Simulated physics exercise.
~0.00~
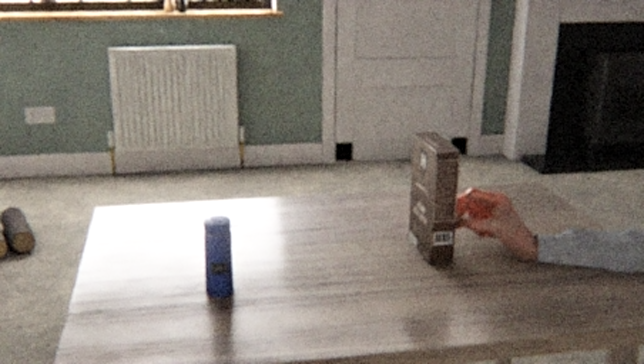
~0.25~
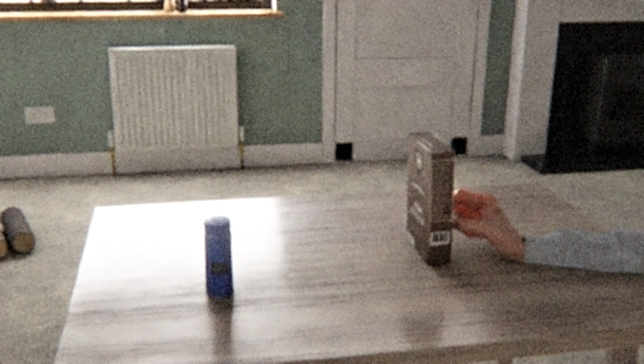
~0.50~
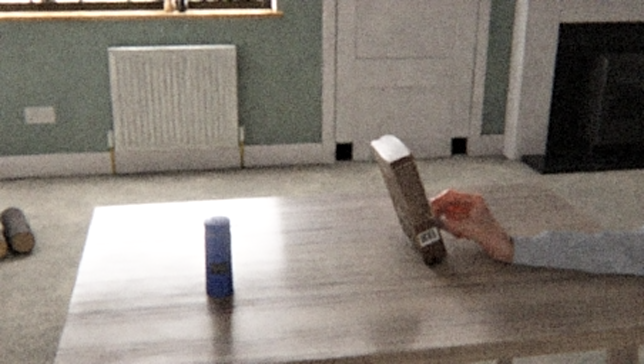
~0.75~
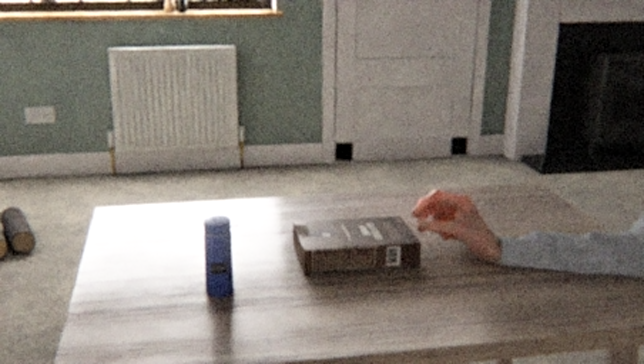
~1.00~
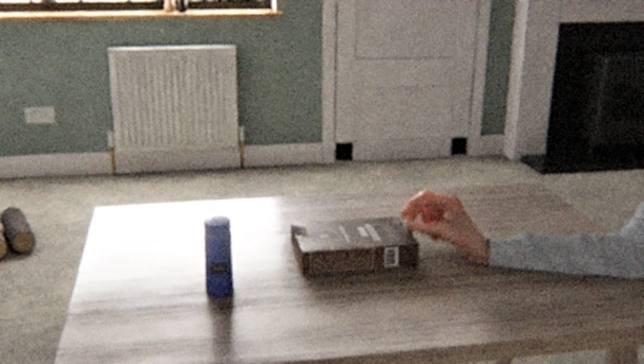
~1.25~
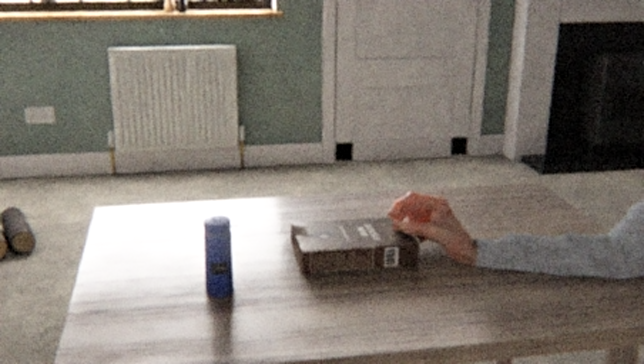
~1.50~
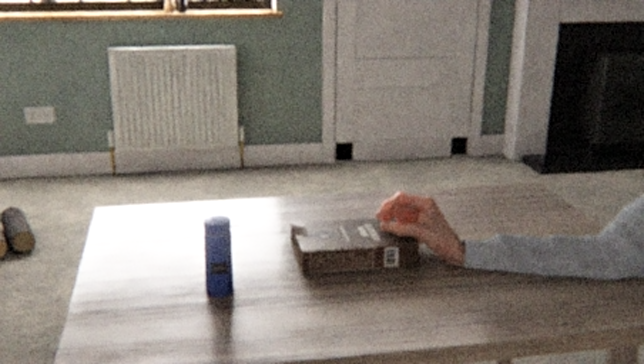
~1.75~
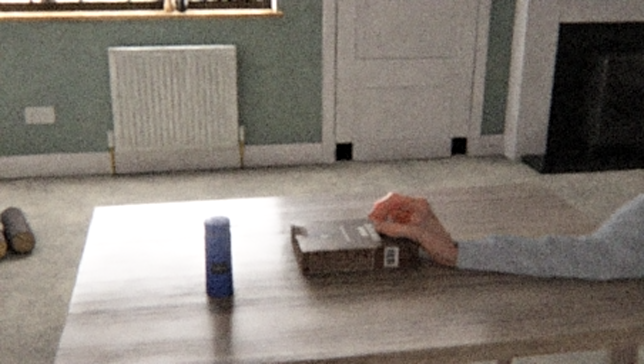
At the start, a brown packet stands upright on the right side of a wooden table, with a blue shaker standing to its left and a hand in a pale sleeve reaching in from the right. The hand presses against the packet, which leans to the left. The packet then tips over and lands on its side on the tabletop, short of the shaker. The hand keeps moving left until it is over the right end of the fallen packet. At the end, the packet lies toppled while the blue shaker still stands in its original place.
